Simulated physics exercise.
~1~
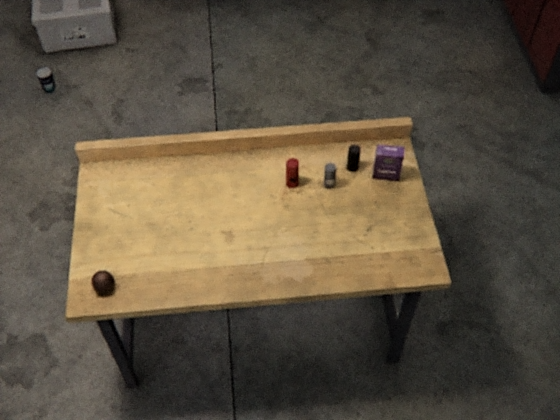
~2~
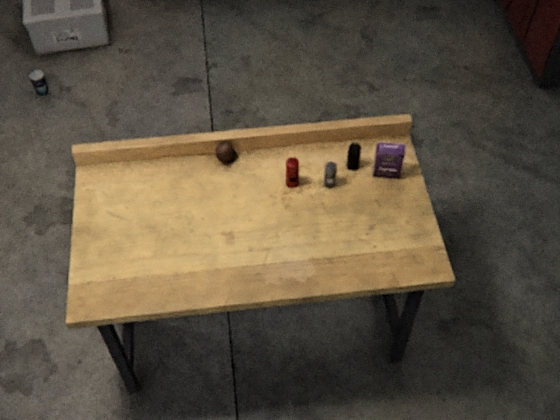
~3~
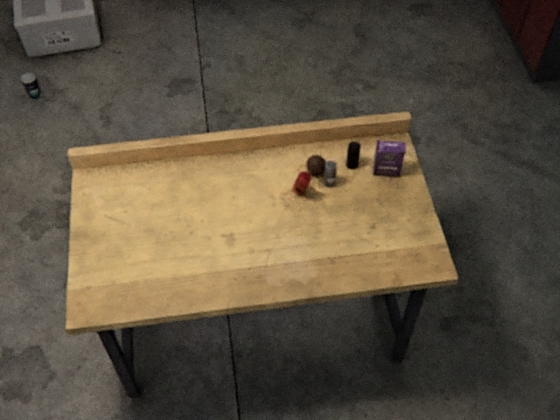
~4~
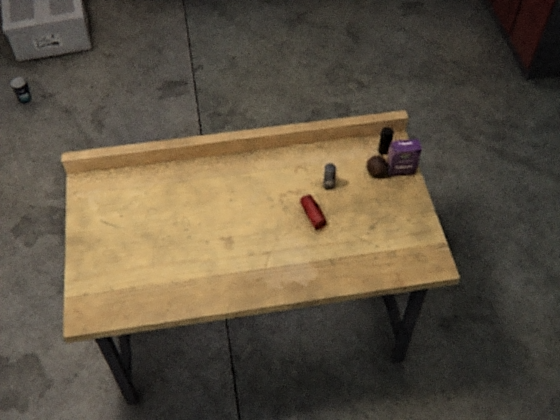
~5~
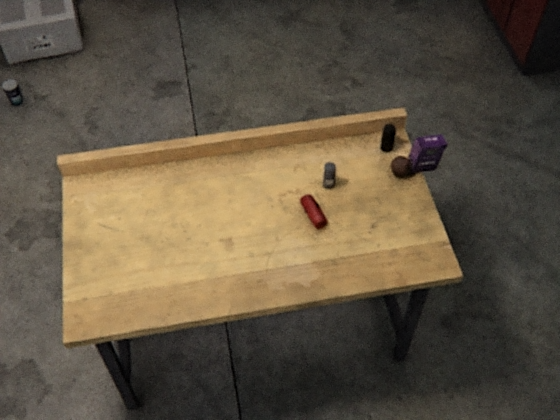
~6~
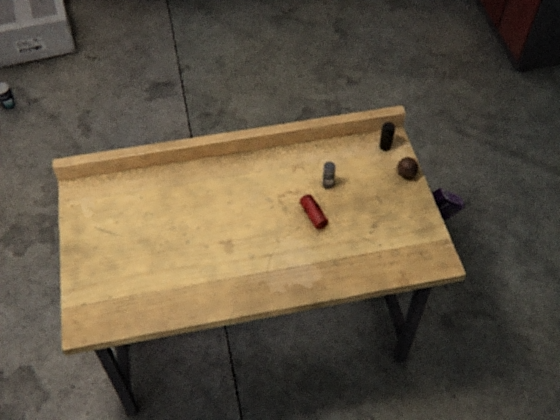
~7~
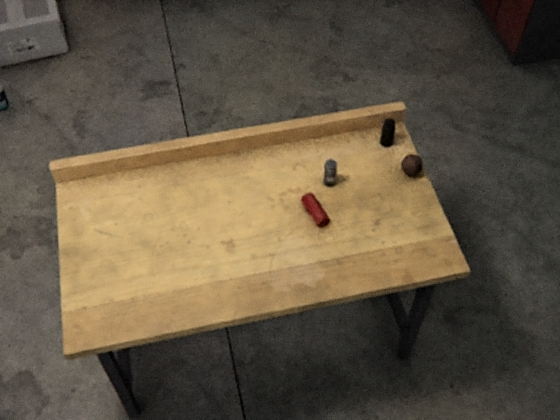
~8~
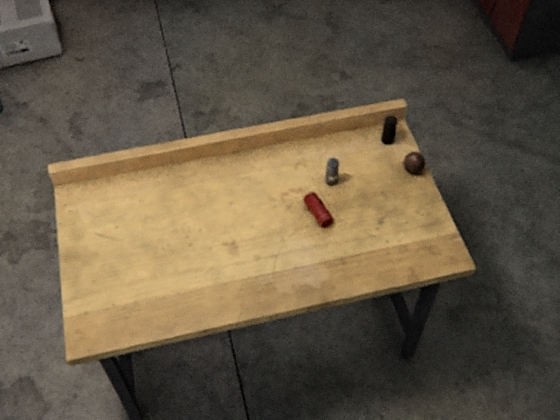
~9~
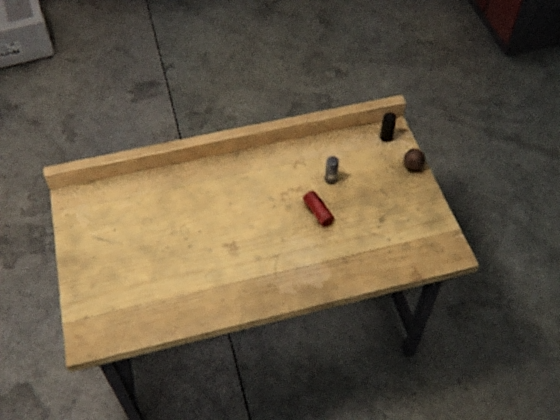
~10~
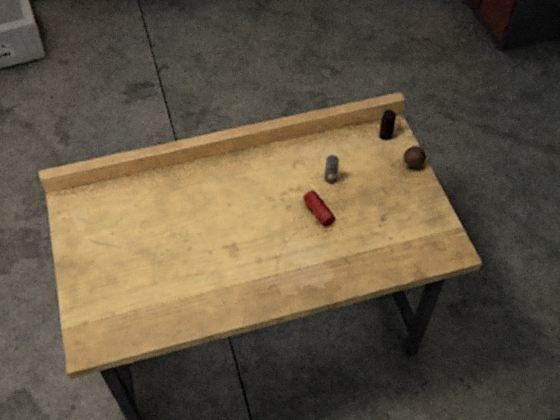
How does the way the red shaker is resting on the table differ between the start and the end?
At the start the red shaker stands upright, and by the end it is lying on its side on the table.
